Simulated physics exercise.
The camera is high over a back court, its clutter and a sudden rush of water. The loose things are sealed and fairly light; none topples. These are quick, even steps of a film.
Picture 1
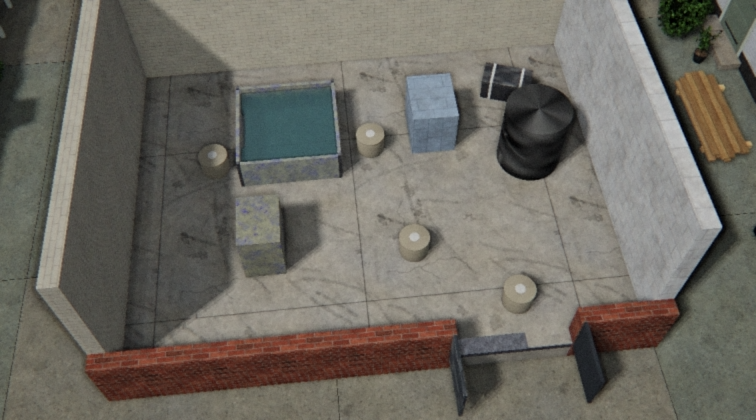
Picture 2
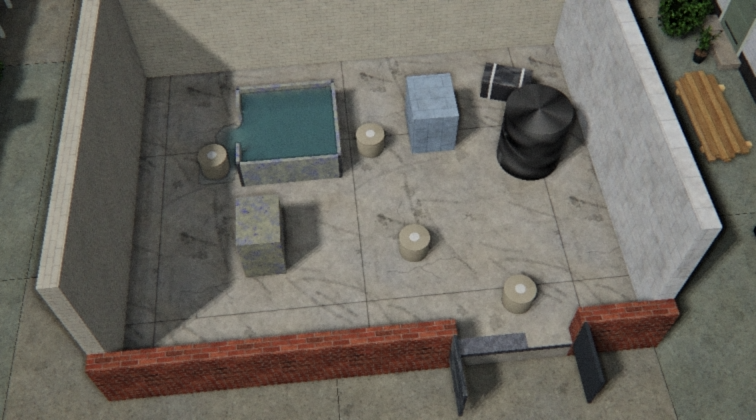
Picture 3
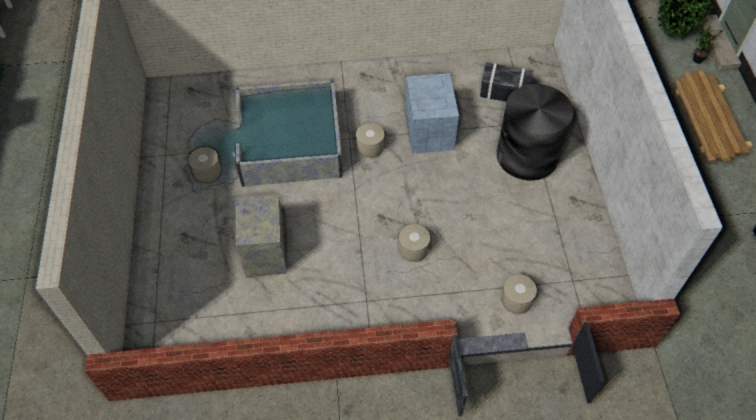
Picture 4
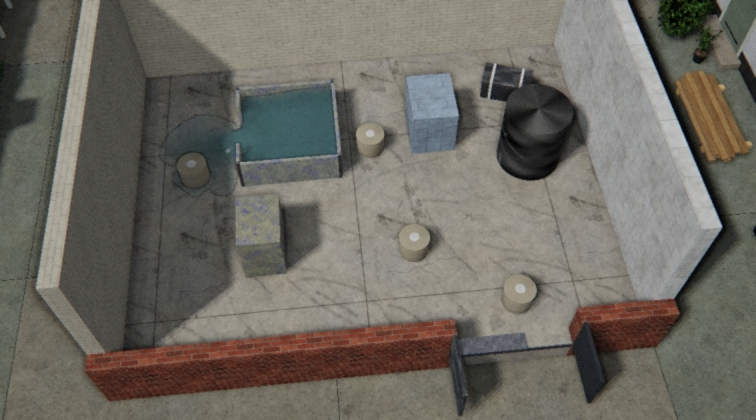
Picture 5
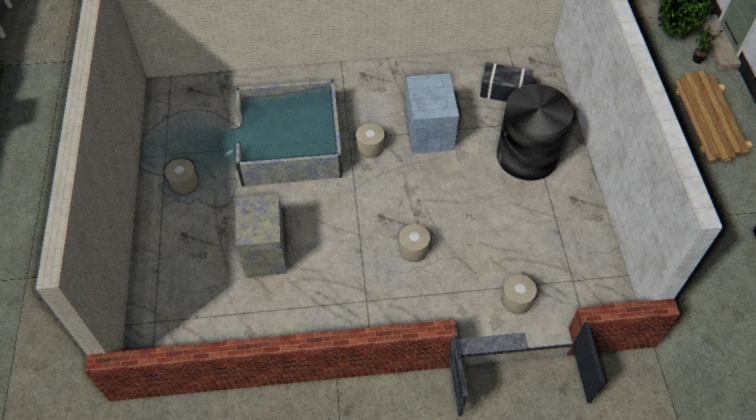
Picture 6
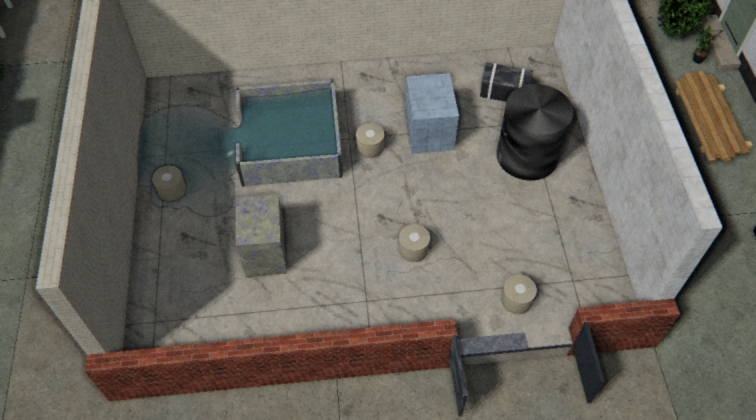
Water rushing out of the left side of a pool in a walled court, pushing one pale round tub leftward across the ground.
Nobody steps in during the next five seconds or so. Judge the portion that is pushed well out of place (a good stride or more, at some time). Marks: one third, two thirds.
It is not even a third.
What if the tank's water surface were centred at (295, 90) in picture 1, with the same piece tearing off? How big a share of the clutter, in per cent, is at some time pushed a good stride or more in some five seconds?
About 0 per cent.
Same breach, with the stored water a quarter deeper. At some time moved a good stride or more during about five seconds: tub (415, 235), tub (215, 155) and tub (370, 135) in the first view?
One after the other: Short of that, shifted that much, never so far.
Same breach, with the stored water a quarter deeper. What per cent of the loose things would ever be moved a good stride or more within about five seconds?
Roughly 20 per cent.
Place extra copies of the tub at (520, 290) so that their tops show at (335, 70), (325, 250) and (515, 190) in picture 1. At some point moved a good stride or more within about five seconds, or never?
In turn: That far or more, under that, not that far.
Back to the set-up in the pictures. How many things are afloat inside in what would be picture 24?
It comes to 1.
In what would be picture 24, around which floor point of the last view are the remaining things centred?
Roughly at (412, 219).
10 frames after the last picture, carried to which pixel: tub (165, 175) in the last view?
Close to (174, 278).
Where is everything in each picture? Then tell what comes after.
The first picture shows a tub at (213, 155), on the bottom; a tub at (415, 237) rests on the ground; 0 of 5 have shifted.
The second picture shows a tub at (212, 155), on the bottom; a tub at (415, 237), on the bottom; 0 of 5 have shifted.
The third picture shows a tub at (203, 158) rests on the ground, close to its start; a tub at (415, 237) rests on the ground; 1 of 5 have shifted.
The fourth picture shows a tub at (192, 164) rests on the ground, a stride from its start; a tub at (415, 237) rests on the ground; 1 of 5 have shifted.
The fifth picture shows a tub at (180, 170), on the bottom, a stride from its start; a tub at (415, 237), on the bottom; 1 of 5 have shifted.
The sixth picture shows a tub at (167, 177) rests on the ground, a stride from its start; a tub at (415, 237), on the bottom; 1 of 5 have shifted.
A moment on, 1 of 5 are well off their spots; 0 afloat.
Next, 1 of 5 are well off their spots; 0 afloat.
Later, 1 of 5 are well off their spots; 1 afloat.
In the end, 1 of 5 are well off their spots, and 1 have been at some point; 0 afloat.
